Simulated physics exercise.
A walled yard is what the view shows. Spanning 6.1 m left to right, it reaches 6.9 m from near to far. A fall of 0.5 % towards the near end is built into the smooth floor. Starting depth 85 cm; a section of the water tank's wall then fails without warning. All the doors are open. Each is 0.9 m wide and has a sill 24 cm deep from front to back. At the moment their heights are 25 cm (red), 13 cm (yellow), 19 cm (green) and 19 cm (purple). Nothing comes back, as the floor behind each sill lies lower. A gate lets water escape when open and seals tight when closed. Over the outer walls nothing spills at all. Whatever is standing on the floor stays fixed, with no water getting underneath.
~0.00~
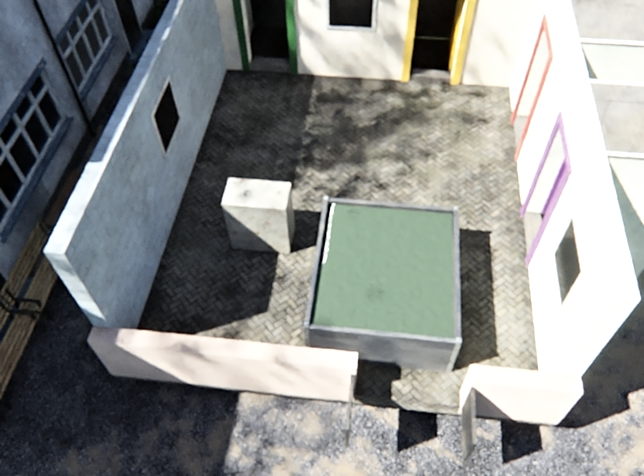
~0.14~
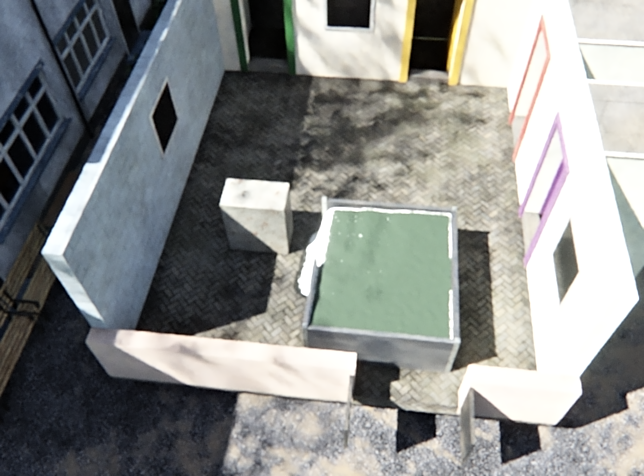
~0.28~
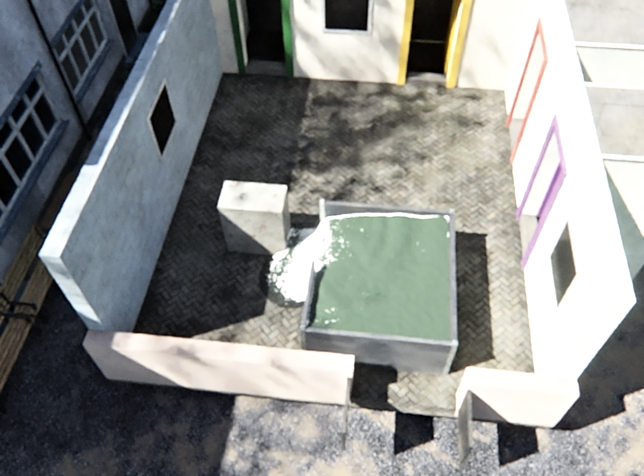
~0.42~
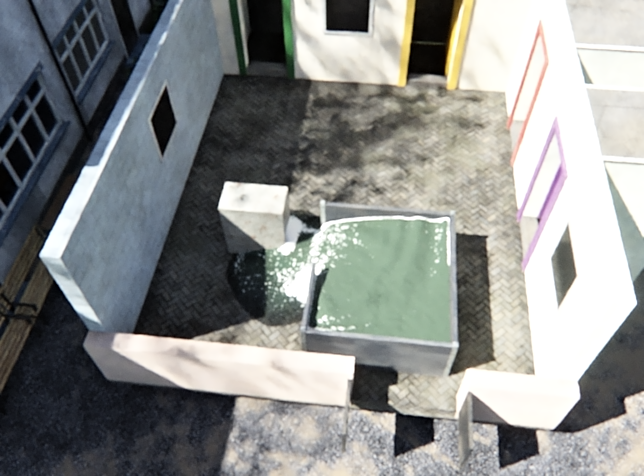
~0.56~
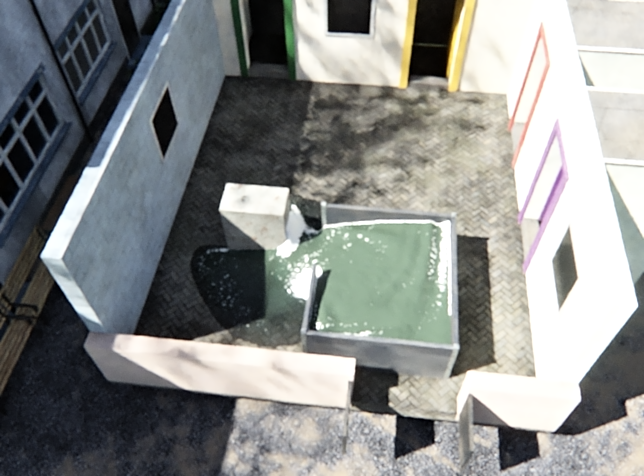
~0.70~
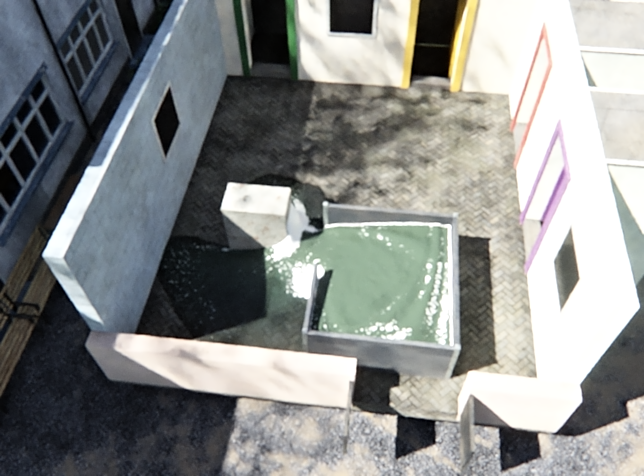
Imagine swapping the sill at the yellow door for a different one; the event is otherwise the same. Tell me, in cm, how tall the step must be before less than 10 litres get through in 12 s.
It would have to be roughly 7 cm high.
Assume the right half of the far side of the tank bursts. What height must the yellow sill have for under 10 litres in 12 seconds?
In that case about 27 cm.
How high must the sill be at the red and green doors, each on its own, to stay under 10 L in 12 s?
Close to 11.0 cm (red) and close to 17 cm (green).
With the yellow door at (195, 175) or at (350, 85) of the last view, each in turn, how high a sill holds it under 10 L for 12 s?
About 6.5 cm for the first and 12.0 cm for the second.
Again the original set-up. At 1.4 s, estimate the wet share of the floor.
About 35 per cent.
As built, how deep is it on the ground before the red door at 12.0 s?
About 10.0 cm.
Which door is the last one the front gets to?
Last: Purple.
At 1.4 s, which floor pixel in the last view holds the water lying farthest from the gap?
The farthest wet point sits near (257, 117) in the last view.
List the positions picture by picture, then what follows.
The water tank at (386, 266) is whole and still, 85 cm deep; the yellow door at (436, 41) is dry, in the first frame.
Water pours out at (323, 251) and has run 0.3 m, to (299, 286); about 11 cm deep outside, 85 cm at the back, in the second frame.
The gap is at (320, 256), the front 0.9 m out at (265, 282); the back of the water tank holds 85 cm, in the third frame.
Water pours out at (321, 258) and has run 1.5 m, to (233, 265); about 12 cm deep outside, 84 cm at the back, in the fourth frame.
Water pours out at (322, 259) and has run 2.1 m, to (196, 260); about 7 cm deep outside, 76 cm at the back, in the fifth frame.
Water pours out at (323, 259) and has run 2.7 m, to (160, 265); about 5 cm deep outside, 71 cm at the back; 3.9 m in a straight line remain to the yellow door at (436, 48), in the sixth frame.
After 1.4 s water covers 35 % of the floor, deepest (62 cm) near (293, 248); it has not reached the yellow door.
After 3.0 s water covers 65 % of the floor, deepest (34 cm) near (302, 258); 9 cm at the yellow door, 0 litres in over its 13 cm sill.
After 12.0 s water covers 95 % of the floor, deepest (16 cm) near (453, 373); 9 cm at the yellow door, 0 litres in over its 13 cm sill.
At the yellow door as built, the water arrived by 2.6 s and peaked near 10 cm at 2.8 s.
With a sill of 6.5 cm, 13 litres would have come in within the 12 s; with 7.5 cm, 7 litres. So under 10 litres takes about 7 cm.
